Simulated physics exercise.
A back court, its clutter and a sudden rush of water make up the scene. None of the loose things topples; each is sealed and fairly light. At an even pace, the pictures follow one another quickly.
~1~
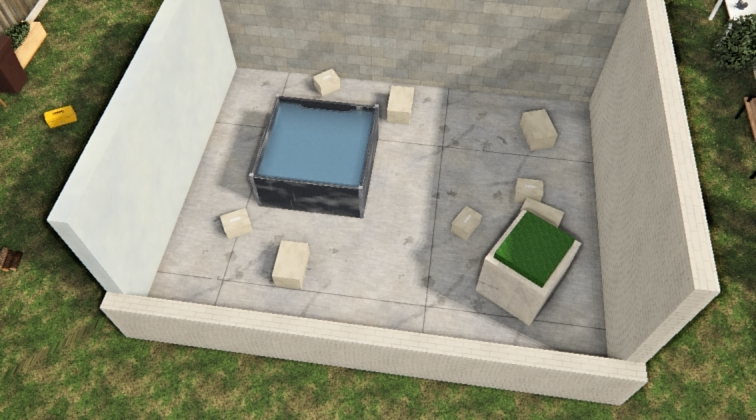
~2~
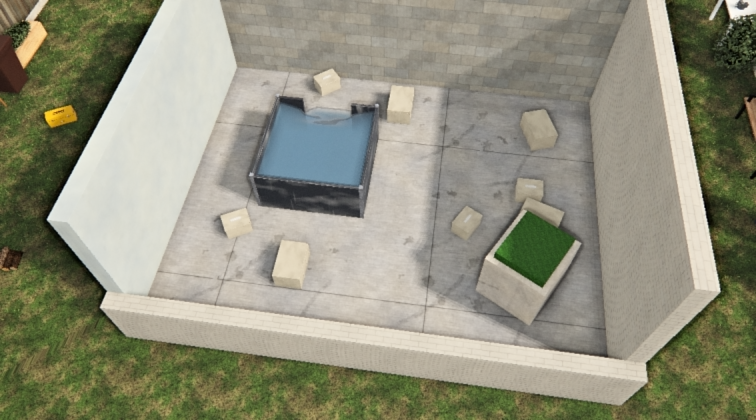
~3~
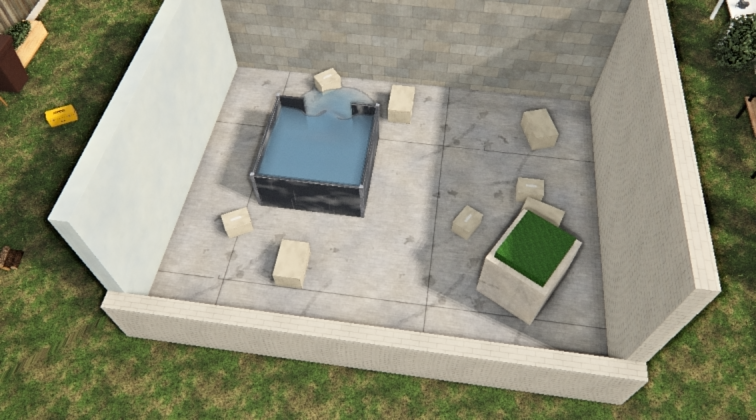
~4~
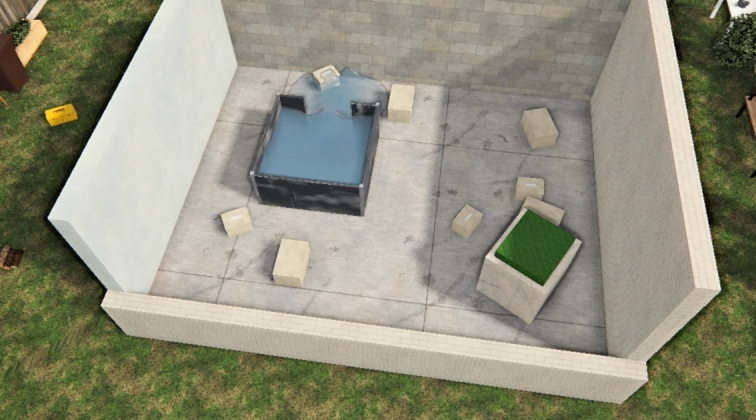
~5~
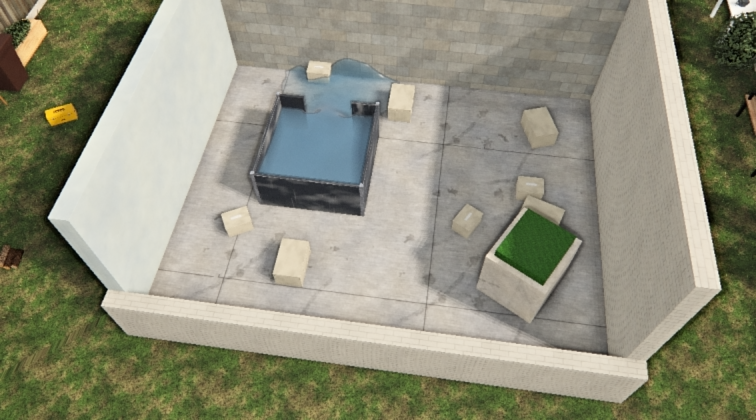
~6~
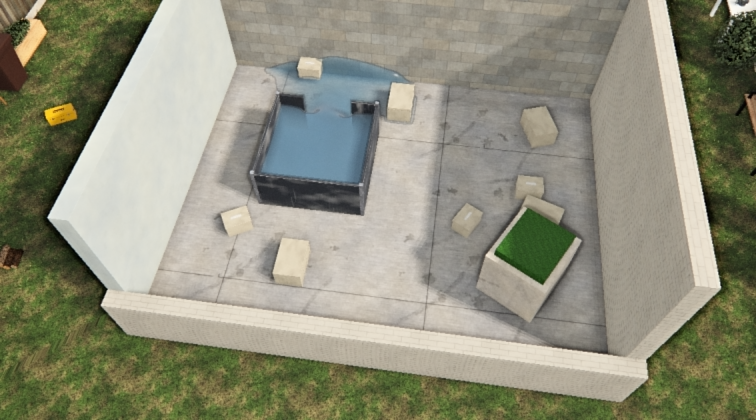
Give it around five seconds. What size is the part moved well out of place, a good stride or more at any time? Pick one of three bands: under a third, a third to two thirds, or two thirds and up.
A third to two thirds.
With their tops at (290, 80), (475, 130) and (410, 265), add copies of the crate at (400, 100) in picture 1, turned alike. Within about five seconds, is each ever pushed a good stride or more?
First driven off, second driven off, third remains in place.
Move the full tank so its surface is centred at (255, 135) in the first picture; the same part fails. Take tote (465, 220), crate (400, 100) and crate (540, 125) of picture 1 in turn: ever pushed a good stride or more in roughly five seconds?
Taking them in turn: Kept near its start; got sent well off; got sent well off.
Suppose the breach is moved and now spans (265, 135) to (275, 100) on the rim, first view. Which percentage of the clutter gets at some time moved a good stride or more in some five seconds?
50 per cent or thereabouts.
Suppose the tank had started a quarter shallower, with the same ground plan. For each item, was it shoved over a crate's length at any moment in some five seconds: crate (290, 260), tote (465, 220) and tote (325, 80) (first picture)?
The first one: Doesn't reach it. The second: Doesn't reach it. The third: Reaches it.
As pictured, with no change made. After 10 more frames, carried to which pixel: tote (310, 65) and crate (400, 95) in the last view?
Around (241, 120) and (421, 127).
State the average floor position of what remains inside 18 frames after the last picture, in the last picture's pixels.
Near (414, 212).
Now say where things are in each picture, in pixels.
In the first frame, a tote at (326, 78) rests on the ground; a crate at (290, 259) rests on the ground; 0 of 8 have shifted.
In the second frame, a tote at (327, 78), on the bottom; a crate at (290, 259) rests on the ground; 0 of 8 have shifted.
In the third frame, a tote at (327, 77), on the bottom; a crate at (291, 259) rests on the ground; 0 of 8 have shifted.
In the fourth frame, a tote at (326, 73), on the bottom, close to its start; a crate at (291, 258), on the bottom; 1 of 8 have shifted.
In the fifth frame, a tote at (319, 67), on the bottom, close to its start; a crate at (291, 257), on the bottom; 1 of 8 have shifted.
In the sixth frame, a tote at (310, 63) floats, a stride from its start; a crate at (291, 257), on the bottom; 1 of 8 have shifted.
A moment on, 1 of 8 are well off their spots; 1 afloat.
Next, 2 of 8 are well off their spots; 0 afloat.
Later, 3 of 8 are well off their spots; 2 afloat.
In the end, 4 of 8 are well off their spots, and 4 have been at some point; 3 afloat.
